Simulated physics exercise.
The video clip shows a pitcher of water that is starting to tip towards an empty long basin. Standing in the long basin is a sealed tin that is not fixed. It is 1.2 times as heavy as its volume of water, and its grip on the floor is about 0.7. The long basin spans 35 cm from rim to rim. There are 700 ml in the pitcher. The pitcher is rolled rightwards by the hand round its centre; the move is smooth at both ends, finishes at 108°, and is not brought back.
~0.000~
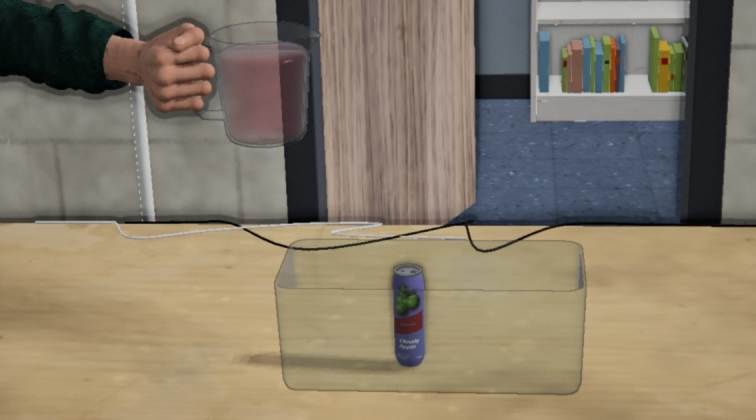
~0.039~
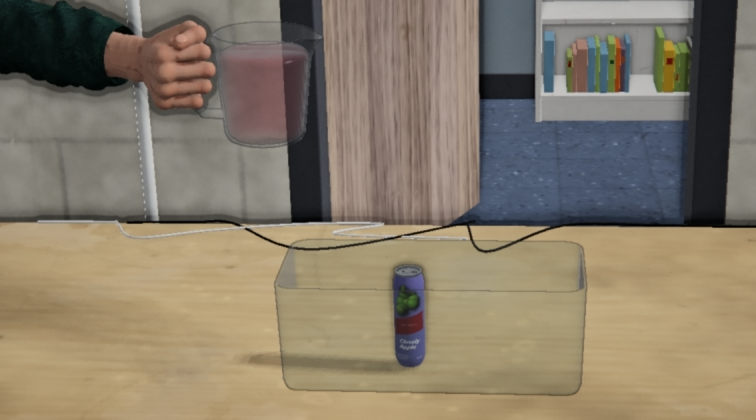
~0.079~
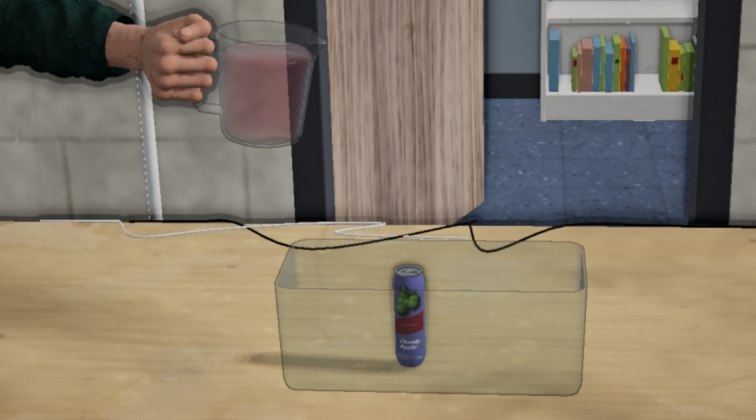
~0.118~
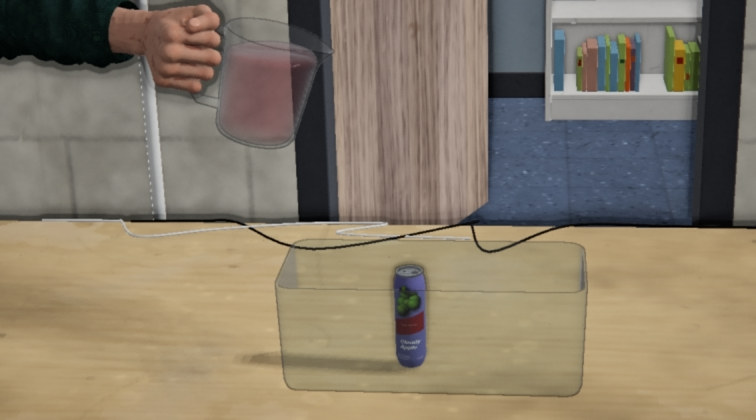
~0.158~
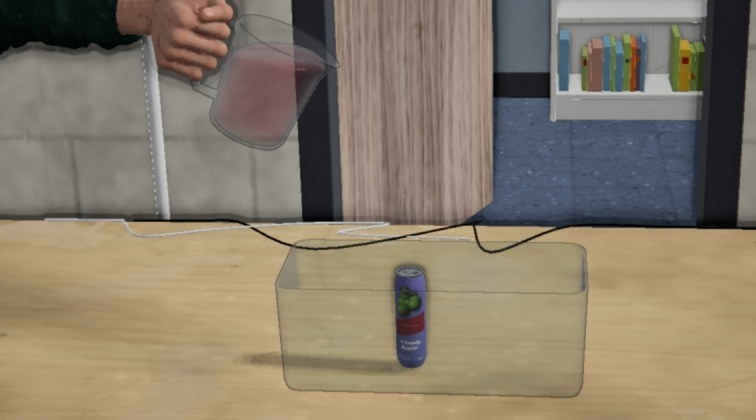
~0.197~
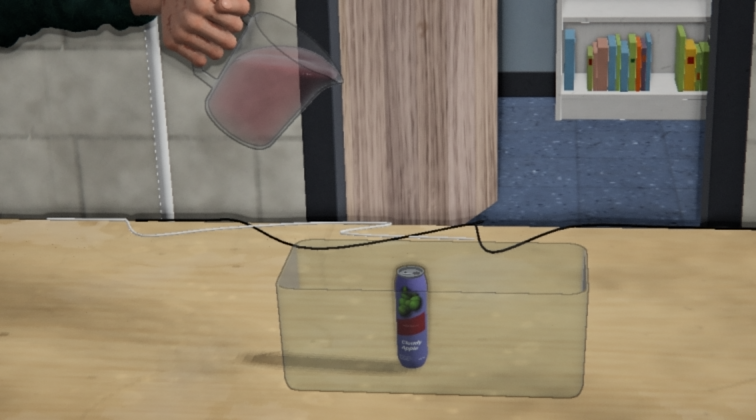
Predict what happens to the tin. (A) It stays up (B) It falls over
The answer is B.
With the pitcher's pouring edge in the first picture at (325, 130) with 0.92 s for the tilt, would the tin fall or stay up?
Then it stays on its base.
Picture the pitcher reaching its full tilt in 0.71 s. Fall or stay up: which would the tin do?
In that case the tin overturns.
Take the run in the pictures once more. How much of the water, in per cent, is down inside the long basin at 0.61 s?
Value: Approx. 66 %.
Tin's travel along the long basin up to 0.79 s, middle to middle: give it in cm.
Reading: Roughly 7 cm.
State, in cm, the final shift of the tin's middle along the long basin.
Net tin displacement: Roughly 13.0 cm.
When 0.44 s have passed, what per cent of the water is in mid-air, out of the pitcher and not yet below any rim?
Near 46 in a hundred.
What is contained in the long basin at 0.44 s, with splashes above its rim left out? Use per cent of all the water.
About 7%.
By 0.44 s the tilt is 105° and 47 per cent is still to pour; the tin stands where it began.
By 0.61 s the tilt is 108° and 10 per cent is still to pour; the tin stands 1 cm from where it began.
By 0.79 s the tilt is 108° and 1 per cent is still to pour; the tin leans 15°.
By 0.99 s the tilt is 108° and 0 per cent is still to pour; the tin lies on its side.
At rest the tin lies on its side.
